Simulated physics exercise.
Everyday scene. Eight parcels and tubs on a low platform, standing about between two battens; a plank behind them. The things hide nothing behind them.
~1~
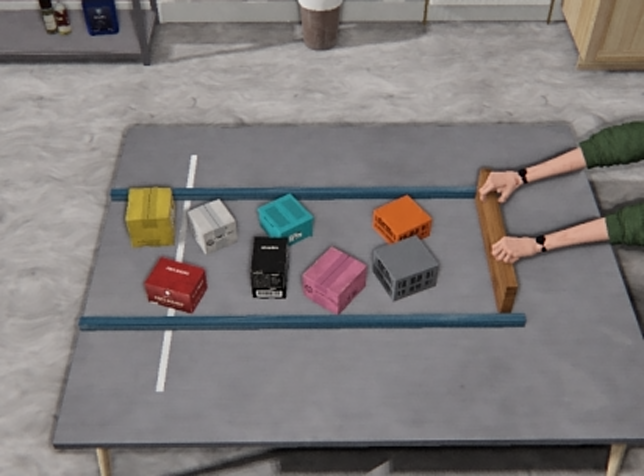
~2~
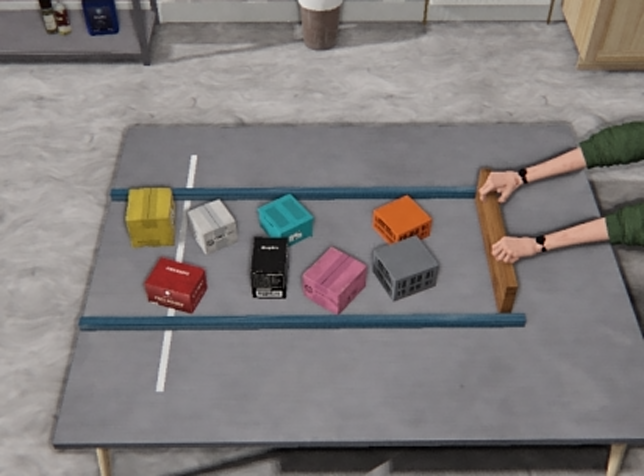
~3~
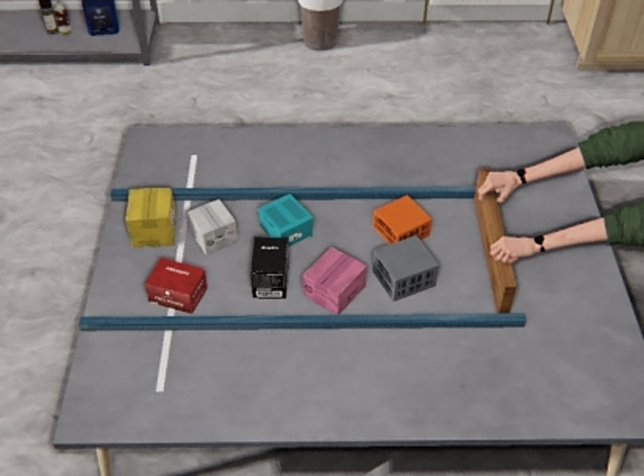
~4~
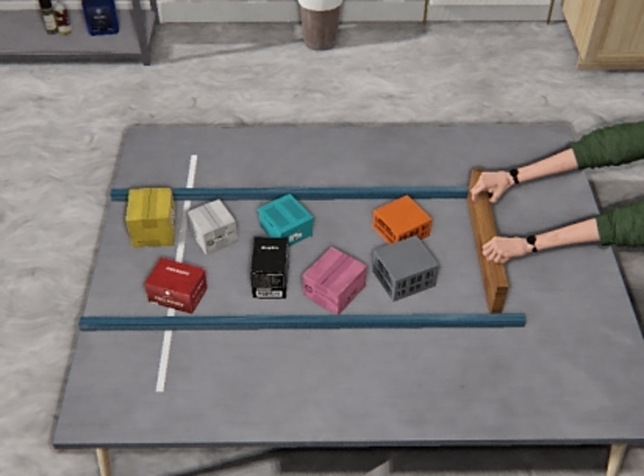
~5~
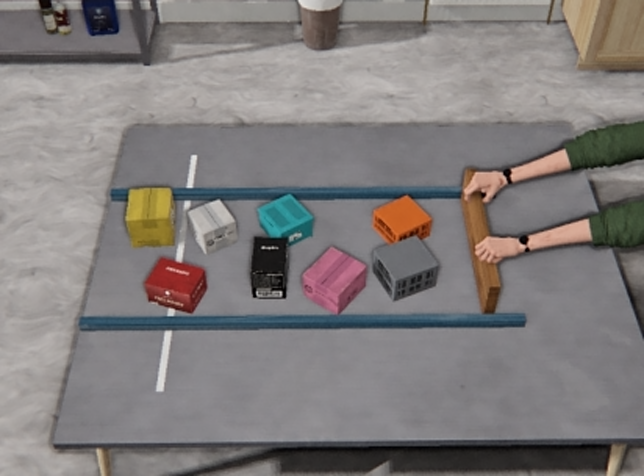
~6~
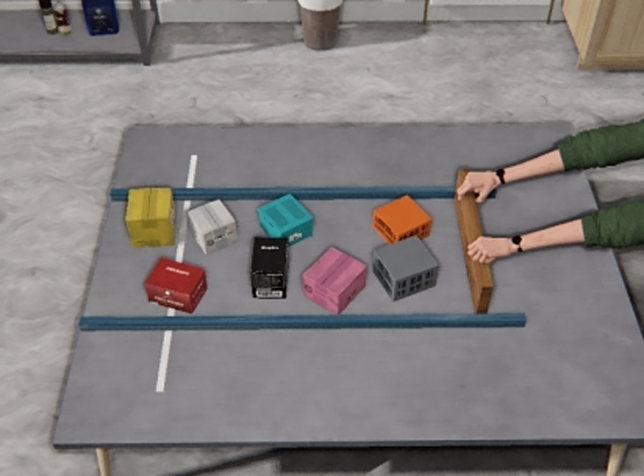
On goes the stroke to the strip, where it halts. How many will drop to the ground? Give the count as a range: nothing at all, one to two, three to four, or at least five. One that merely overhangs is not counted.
The count is three to four.
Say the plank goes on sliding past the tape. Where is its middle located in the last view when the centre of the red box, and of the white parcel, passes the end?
Middle: Roughly (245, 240); roughly (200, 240).
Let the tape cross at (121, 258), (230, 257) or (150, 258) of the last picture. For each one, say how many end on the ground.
The counts: 7, 2 and 6.
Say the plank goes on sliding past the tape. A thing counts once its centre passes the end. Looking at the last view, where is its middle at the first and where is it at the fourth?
The first one at (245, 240), the next at (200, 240).
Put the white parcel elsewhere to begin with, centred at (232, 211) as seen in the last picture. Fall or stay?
In that case it never drops.
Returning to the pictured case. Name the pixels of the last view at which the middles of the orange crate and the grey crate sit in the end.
(162, 217) and (150, 262).
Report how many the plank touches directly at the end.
2.
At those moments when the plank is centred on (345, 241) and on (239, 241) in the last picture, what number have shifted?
Counts: 5, 8.
Soon after, none off yet; yellow parcel at rest near (152, 217); red box at rest near (177, 286); white parcel at rest near (213, 227).
In the end, the number that fall off is three or four; gone, black box, white parcel, red box and yellow parcel.
